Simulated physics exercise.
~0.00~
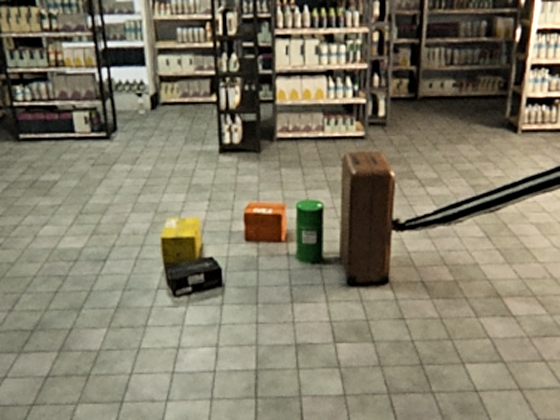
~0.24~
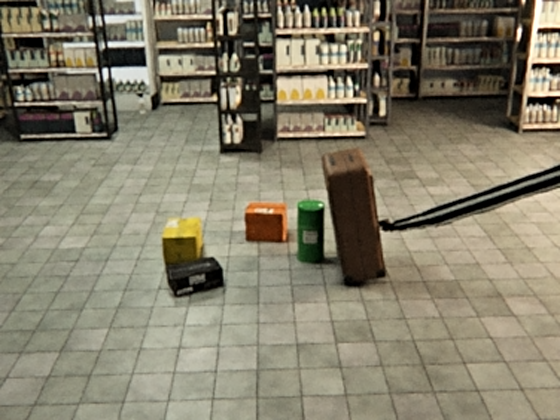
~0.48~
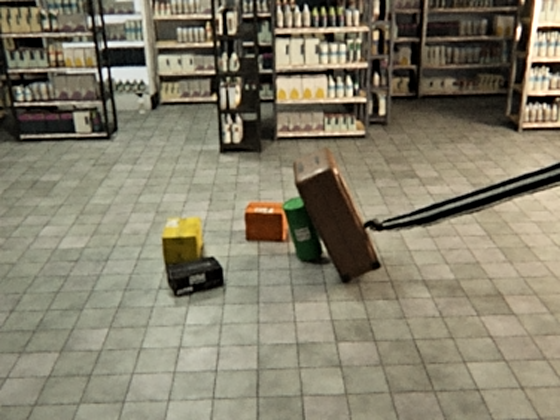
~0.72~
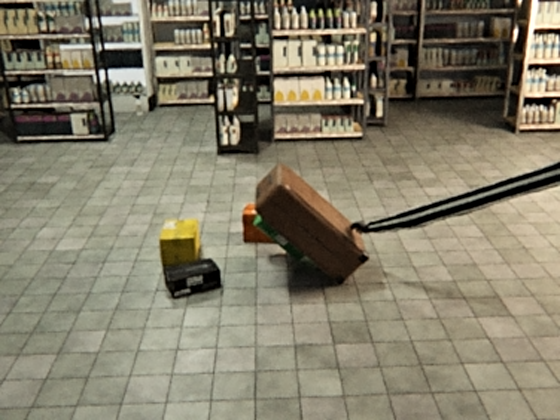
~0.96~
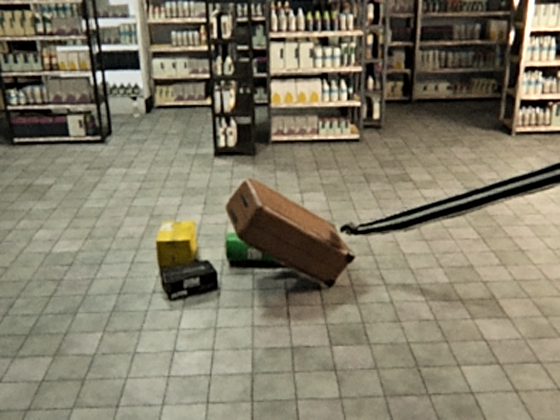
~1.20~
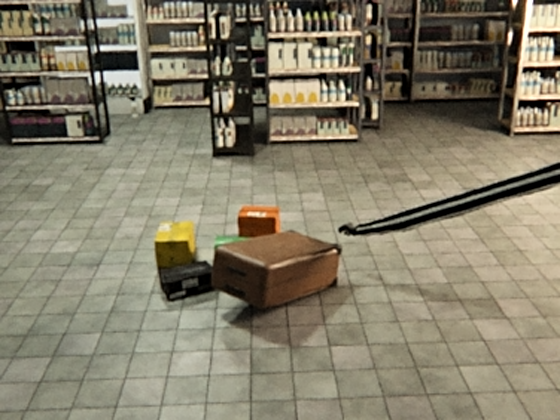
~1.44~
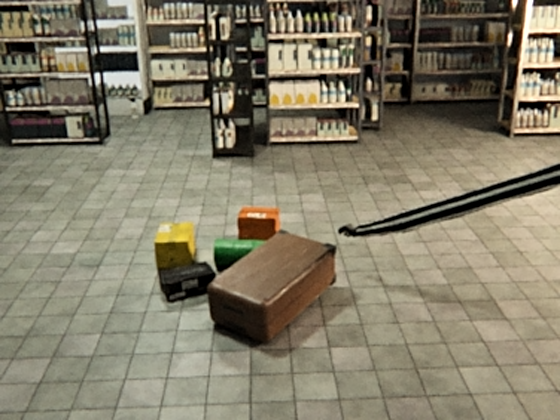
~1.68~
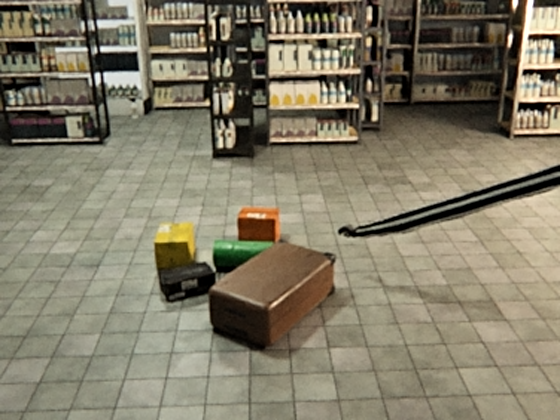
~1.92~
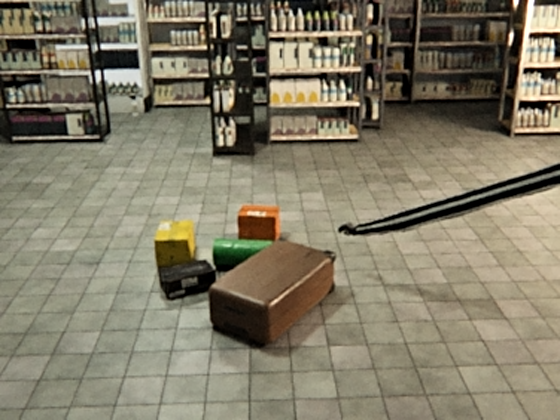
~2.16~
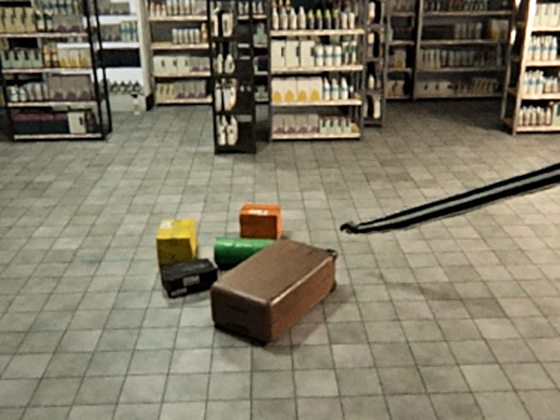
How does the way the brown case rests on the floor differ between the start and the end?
At the start the brown case stands upright, and by the end it is lying on its side on the tiles.
